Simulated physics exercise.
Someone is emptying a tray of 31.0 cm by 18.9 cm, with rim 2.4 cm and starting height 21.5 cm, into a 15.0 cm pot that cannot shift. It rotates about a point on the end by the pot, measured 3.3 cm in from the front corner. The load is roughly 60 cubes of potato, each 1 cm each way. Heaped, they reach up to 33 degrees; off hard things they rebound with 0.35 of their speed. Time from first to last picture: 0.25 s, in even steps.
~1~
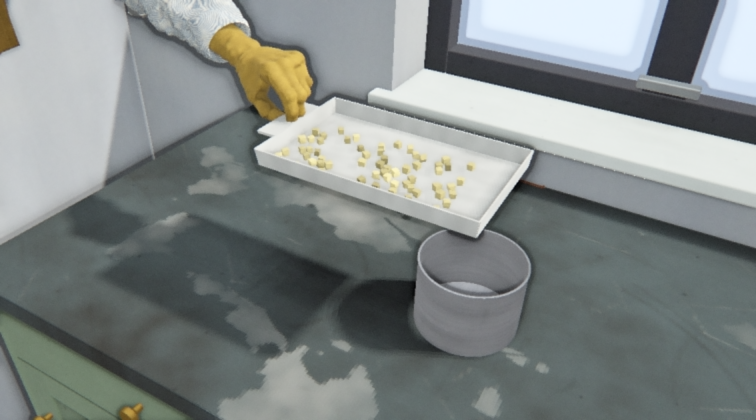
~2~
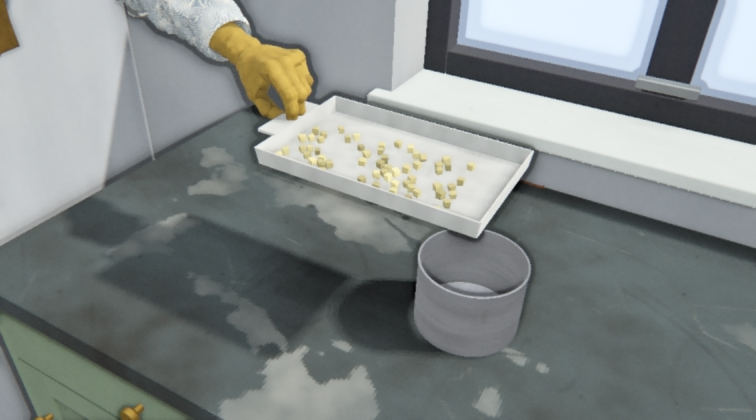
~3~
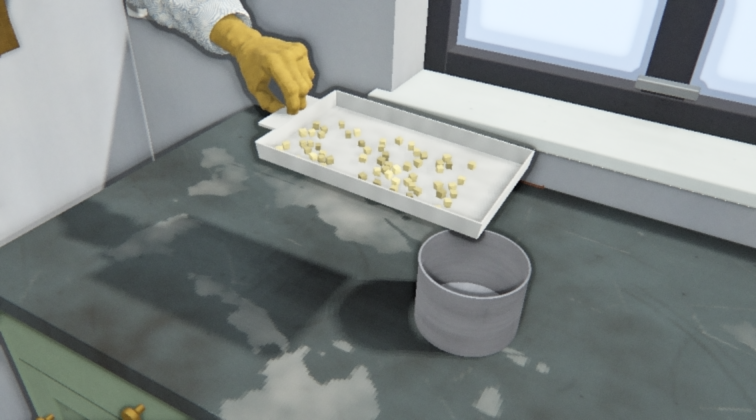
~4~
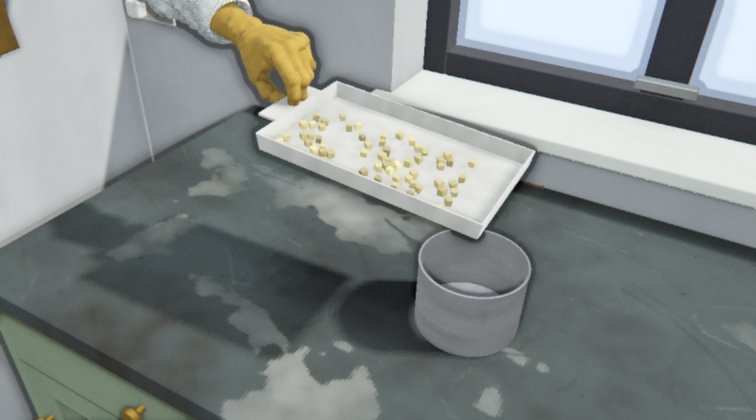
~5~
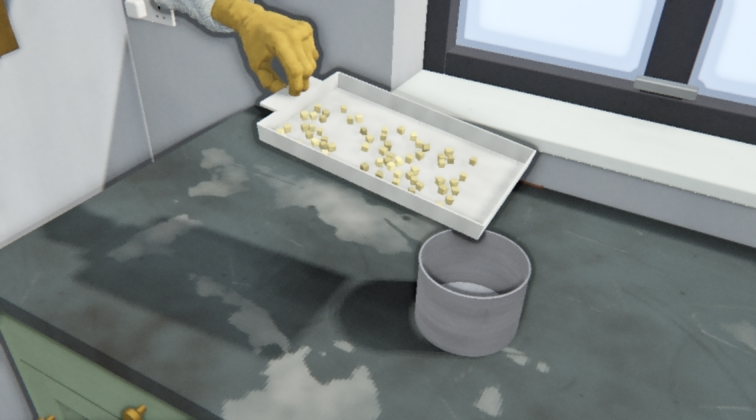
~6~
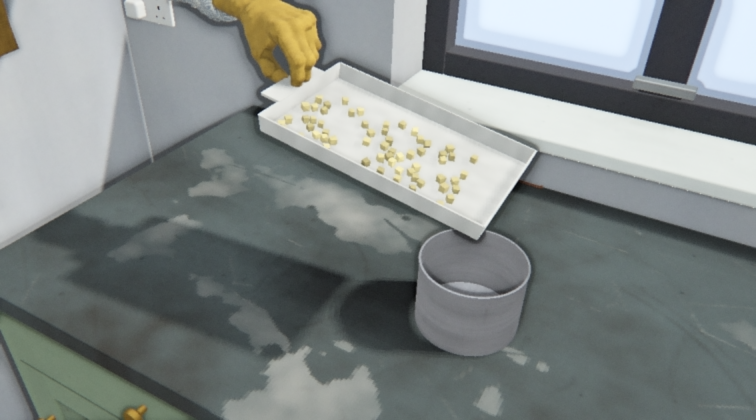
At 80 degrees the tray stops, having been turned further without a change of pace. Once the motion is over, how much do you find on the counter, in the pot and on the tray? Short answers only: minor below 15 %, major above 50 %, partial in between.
One by one: Counter: A sizeable amount; pot: A minor amount; left on the tray: The greater amount.
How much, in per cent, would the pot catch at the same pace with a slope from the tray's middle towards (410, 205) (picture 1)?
That would be close to 0 per cent.
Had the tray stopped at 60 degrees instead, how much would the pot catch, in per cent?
It would be near 0 per cent.
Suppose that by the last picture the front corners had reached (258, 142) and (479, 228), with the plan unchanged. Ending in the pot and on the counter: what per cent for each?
Pot 0, counter 15.
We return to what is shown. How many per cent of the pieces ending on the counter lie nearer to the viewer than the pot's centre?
I'd put it at around 60 per cent.
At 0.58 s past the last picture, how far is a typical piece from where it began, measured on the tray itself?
It has moved some 6 cm from its start.
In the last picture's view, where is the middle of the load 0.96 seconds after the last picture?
Around (496, 218).
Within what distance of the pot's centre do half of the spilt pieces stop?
About 30 cm from the centre.
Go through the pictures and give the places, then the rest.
The first frame shows tray tilt 0 degrees, front corners at (258, 148) and (478, 220); middle of the pieces at (380, 165); pot at (474, 260).
The second frame shows tray tilt 1 degrees, front corners at (258, 147) and (479, 221); middle of the pieces at (380, 164).
The third frame shows tray tilt 2 degrees, front corners at (259, 142) and (480, 221); middle of the pieces at (381, 161).
The fourth frame shows tray tilt 5 degrees, front corners at (260, 133) and (481, 222), lowest corner right front; middle of the pieces at (382, 157).
The fifth frame shows tray tilt 8 degrees, front corners at (261, 124) and (482, 223), lowest corner right front; middle of the pieces at (383, 151).
The sixth frame shows tray tilt 11 degrees, front corners at (262, 115) and (483, 224), lowest corner right front; middle of the pieces at (384, 146); pot at (474, 260).
Then, 0.58 s after the last picture, tilt 44 degrees; the tray holds 100 %, the pot 0 %.
Then, 0.96 s after the last picture, tilt 65 degrees; the tray holds 70 %, the pot 0 %.
Then, 1.42 s after the last picture, tilt 80 degrees; the tray holds 70 %, the pot 0 %.
In the end, counter 30 %, pot 0 %, tray 70 %.
